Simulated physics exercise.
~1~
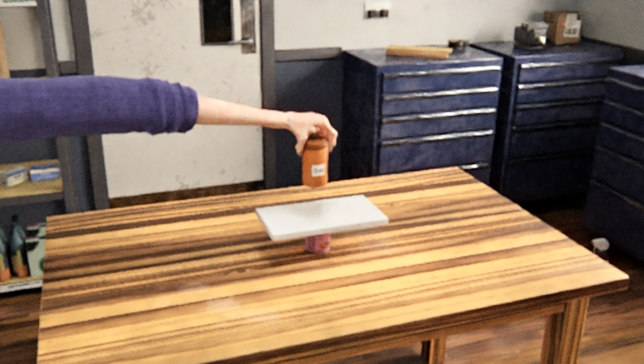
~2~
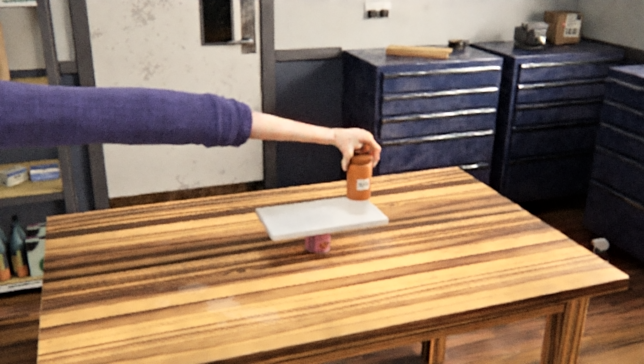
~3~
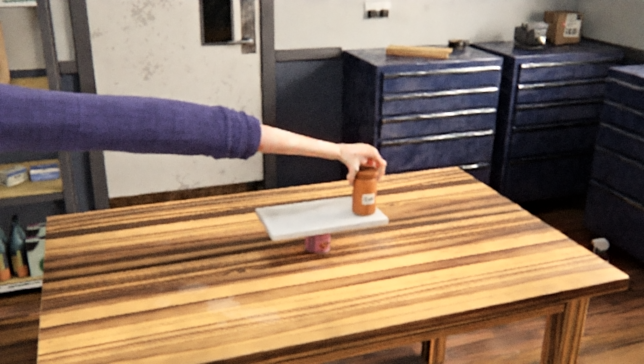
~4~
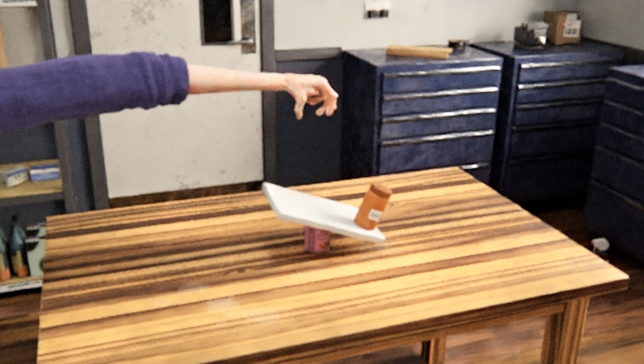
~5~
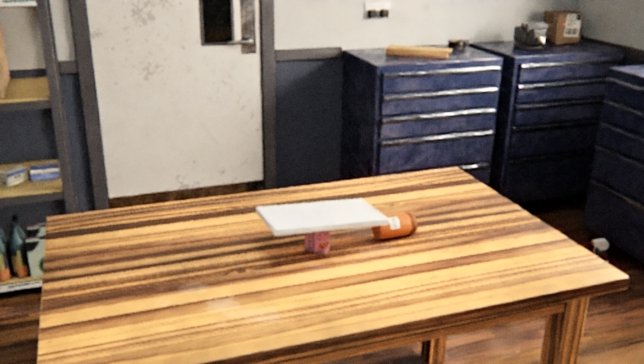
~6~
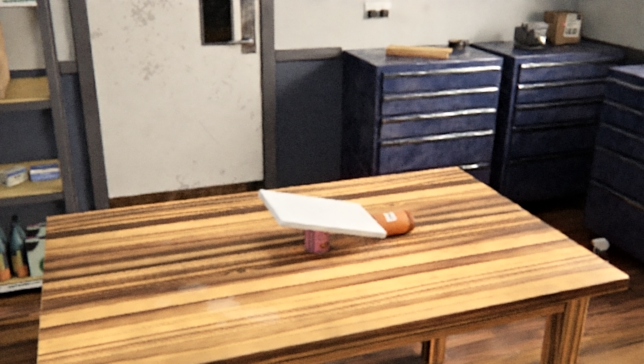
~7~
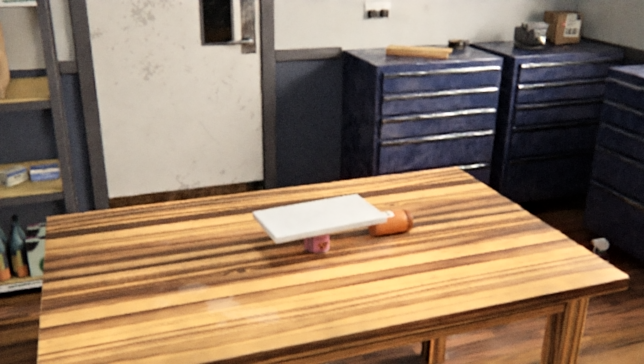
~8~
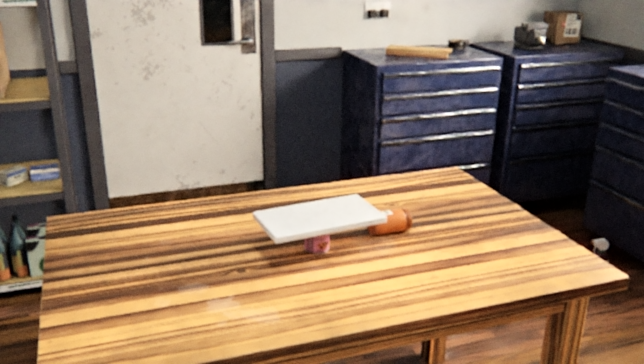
The clip shows a hand setting an orange jar on the right end of a white slab balanced on a small pink tin, then letting go; the slab tips, the jar topples onto its side on the table, and the slab rocks before resting atop the tin.
